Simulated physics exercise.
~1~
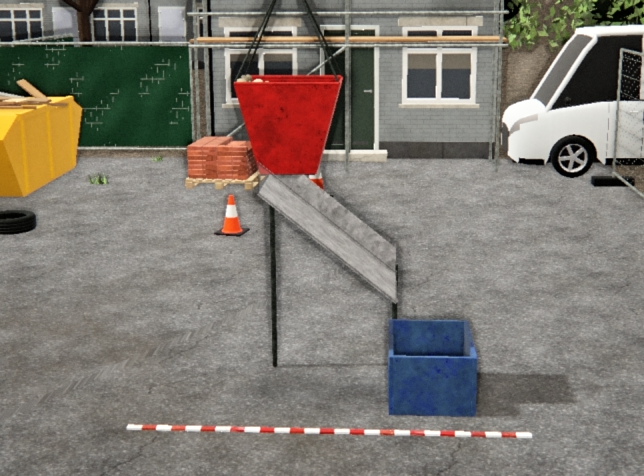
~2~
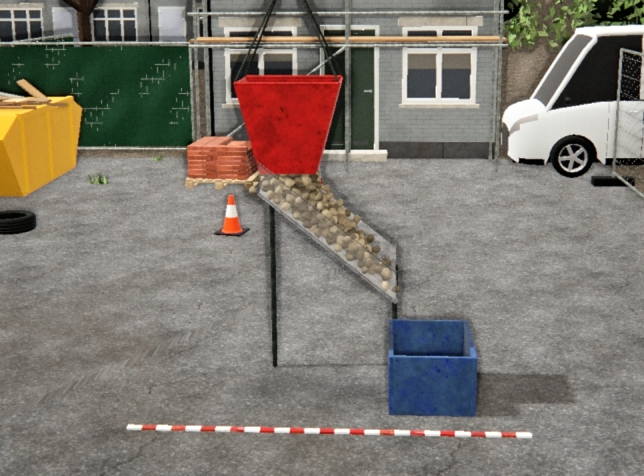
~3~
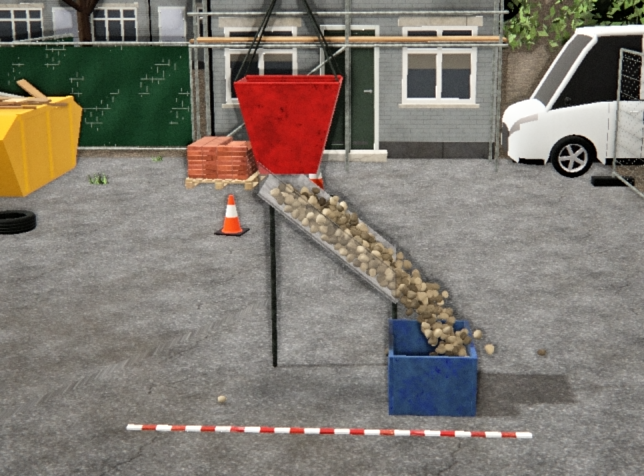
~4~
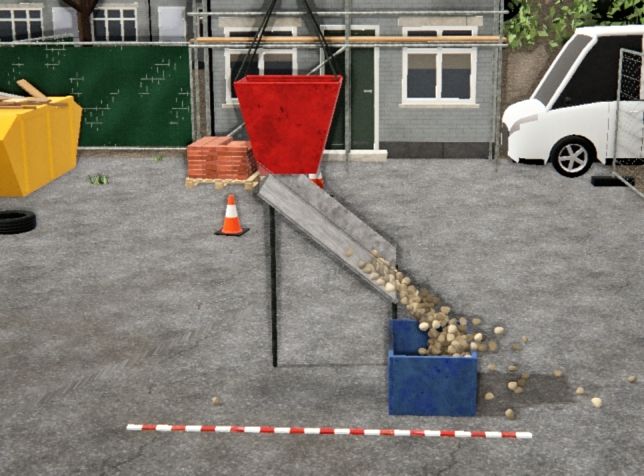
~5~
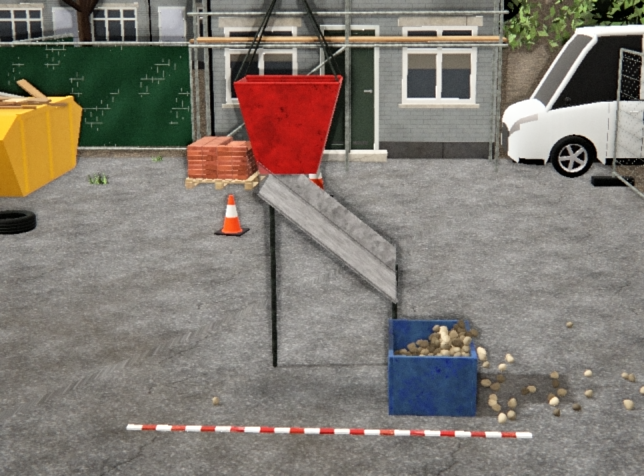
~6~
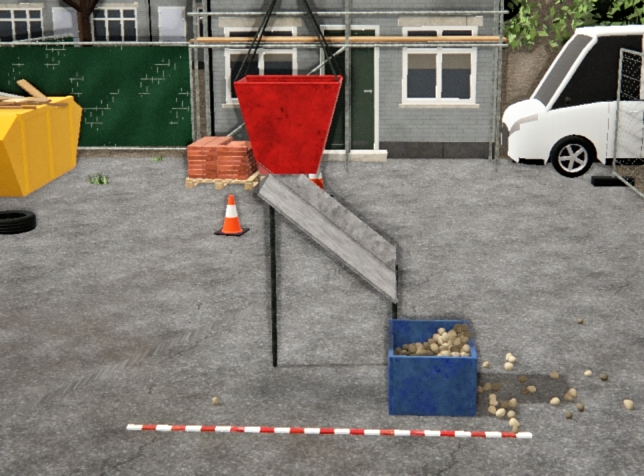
A red hopper hangs still above a sloping grey steel chute in a paved yard, seen from the front by a still camera. A blue bin stands below the chute's lower right end, with a striped red-and-white staff in front, an orange cone and bricks to the left, and a white vehicle at right. Brownish stones drop from the hopper and cover the chute. They slide down to the right and pour into the bin, while a few scatter on the ground. The chute empties, leaving most stones heaped in the bin and some lying to its right.
